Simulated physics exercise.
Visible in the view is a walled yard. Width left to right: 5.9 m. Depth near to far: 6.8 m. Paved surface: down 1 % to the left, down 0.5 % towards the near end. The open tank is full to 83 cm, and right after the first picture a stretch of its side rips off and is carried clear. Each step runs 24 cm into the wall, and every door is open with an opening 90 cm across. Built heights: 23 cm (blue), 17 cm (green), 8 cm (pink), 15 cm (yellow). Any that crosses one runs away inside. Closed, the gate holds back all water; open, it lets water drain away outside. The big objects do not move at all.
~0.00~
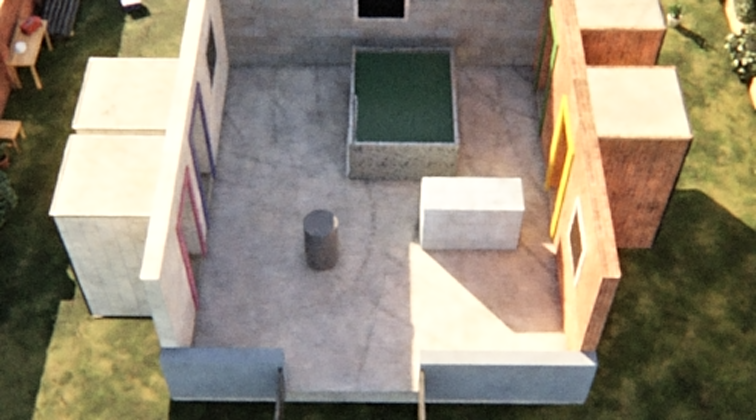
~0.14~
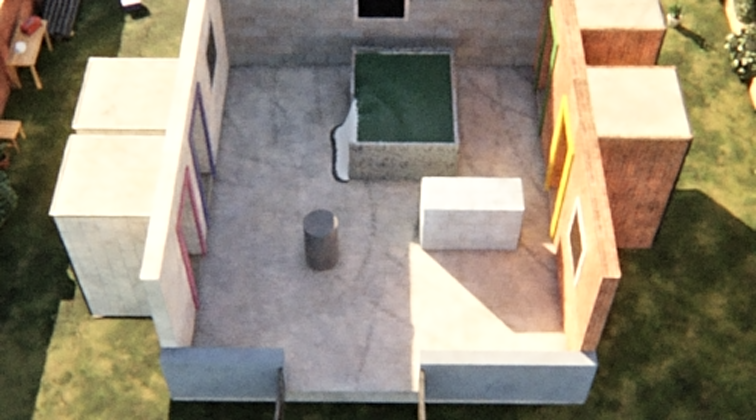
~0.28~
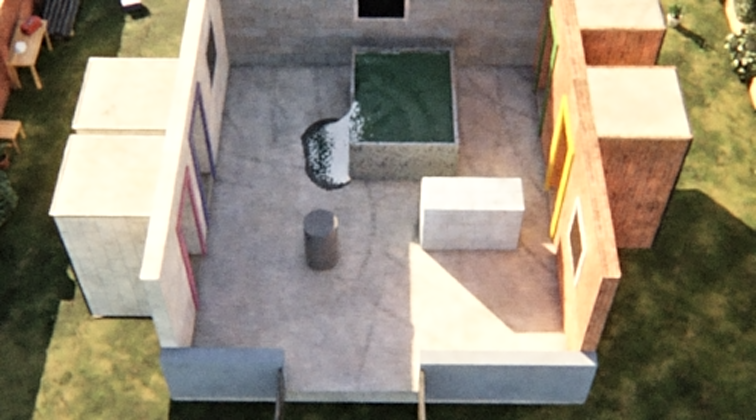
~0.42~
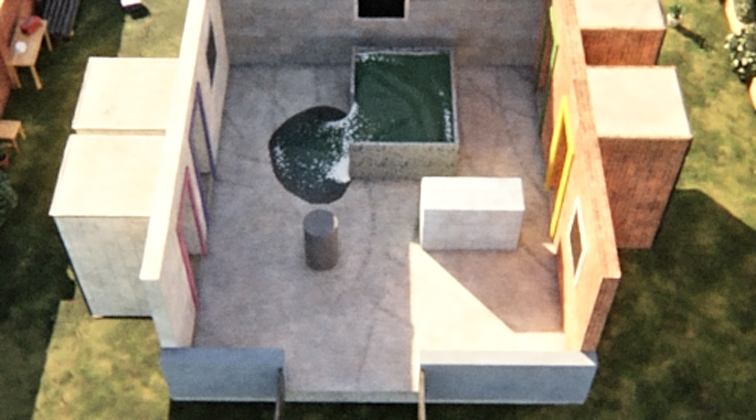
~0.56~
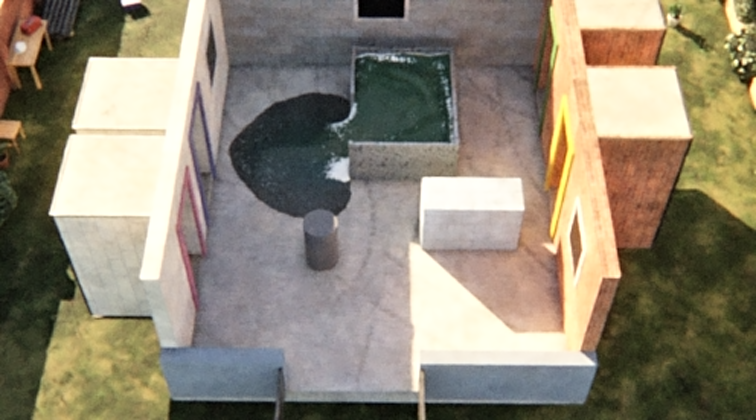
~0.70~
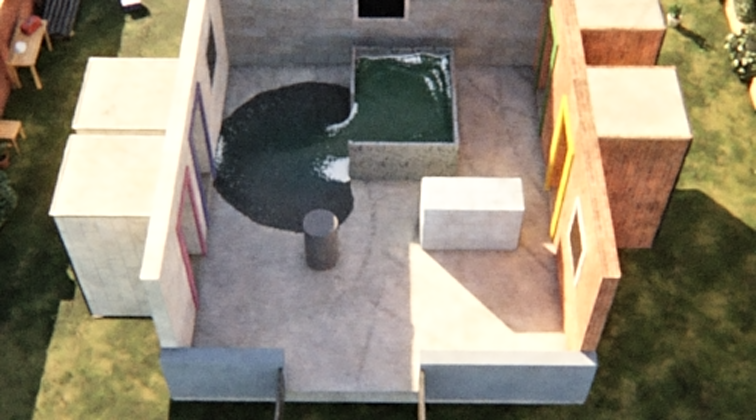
The clip shows a walled yard where the left side of an open tank of dark green water breaks away, and water pours through the gap, spreading leftward and nearer across the paving in a widening pool behind a grey cylinder.
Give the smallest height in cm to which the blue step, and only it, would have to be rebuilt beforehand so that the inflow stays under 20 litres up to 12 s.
Roughly 33 cm.
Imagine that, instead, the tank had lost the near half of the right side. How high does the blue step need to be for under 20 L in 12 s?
In that case you'd want it roughly 9.5 cm high.
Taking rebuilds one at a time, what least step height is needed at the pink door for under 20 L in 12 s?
For pink: Close to 12.5 cm.
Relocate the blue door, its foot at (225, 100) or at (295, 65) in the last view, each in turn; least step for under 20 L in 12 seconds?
22 and 13.0 cm.
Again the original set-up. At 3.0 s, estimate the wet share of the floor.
About 45 per cent.
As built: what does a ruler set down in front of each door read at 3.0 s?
Centimetres: Blue = 28, green = 0, pink = 13, yellow = 0.
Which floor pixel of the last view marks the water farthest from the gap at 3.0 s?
The farthest wet point is roughly at (188, 376) in the last view.
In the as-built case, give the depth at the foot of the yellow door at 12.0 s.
Depth: Near 5.0 cm.
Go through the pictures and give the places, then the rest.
The open tank at (403, 97) is whole and still, 83 cm deep; the blue door at (203, 163) is dry, in the first frame.
The gap is at (353, 139), the front 0.4 m out at (334, 140); the back of the open tank holds 83 cm, in the second frame.
Water pours out at (354, 142) and has run 0.8 m, to (308, 150); about 14 cm deep outside, 83 cm at the back, in the third frame.
Water pours out at (354, 143) and has run 1.4 m, to (274, 152); about 10 cm deep outside, 79 cm at the back, in the fourth frame.
The gap is at (354, 143), the front 2.2 m out at (234, 154); the back of the open tank holds 70 cm, in the fifth frame.
The front is at (214, 180), 2.5 m from the gap at (354, 143); 6.4 m2 of floor is wet, 71 cm left at the back; 0.3 m in a straight line remain to the blue door at (203, 163), in the sixth frame.
After 1.4 s water covers 25 % of the floor, deepest (46 cm) near (227, 162); 39 cm at the blue door, 13 litres in over its 23 cm step.
After 3.0 s water covers 45 % of the floor, deepest (36 cm) near (188, 376); 28 cm at the blue door, 92 litres in over its 23 cm step.
After 12.0 s water covers 95 % of the floor, deepest (14 cm) near (188, 376); 12 cm at the blue door, 100 litres in over its 23 cm step.
At the blue door as built, the water arrived by 0.8 s and peaked near 40 cm at 1.8 s.
Run again over the same 12 s with other heights there, 44 litres in over 28.5 cm, 5 litres over 38 cm. The limit of 20 litres is kept from about 33 cm up.
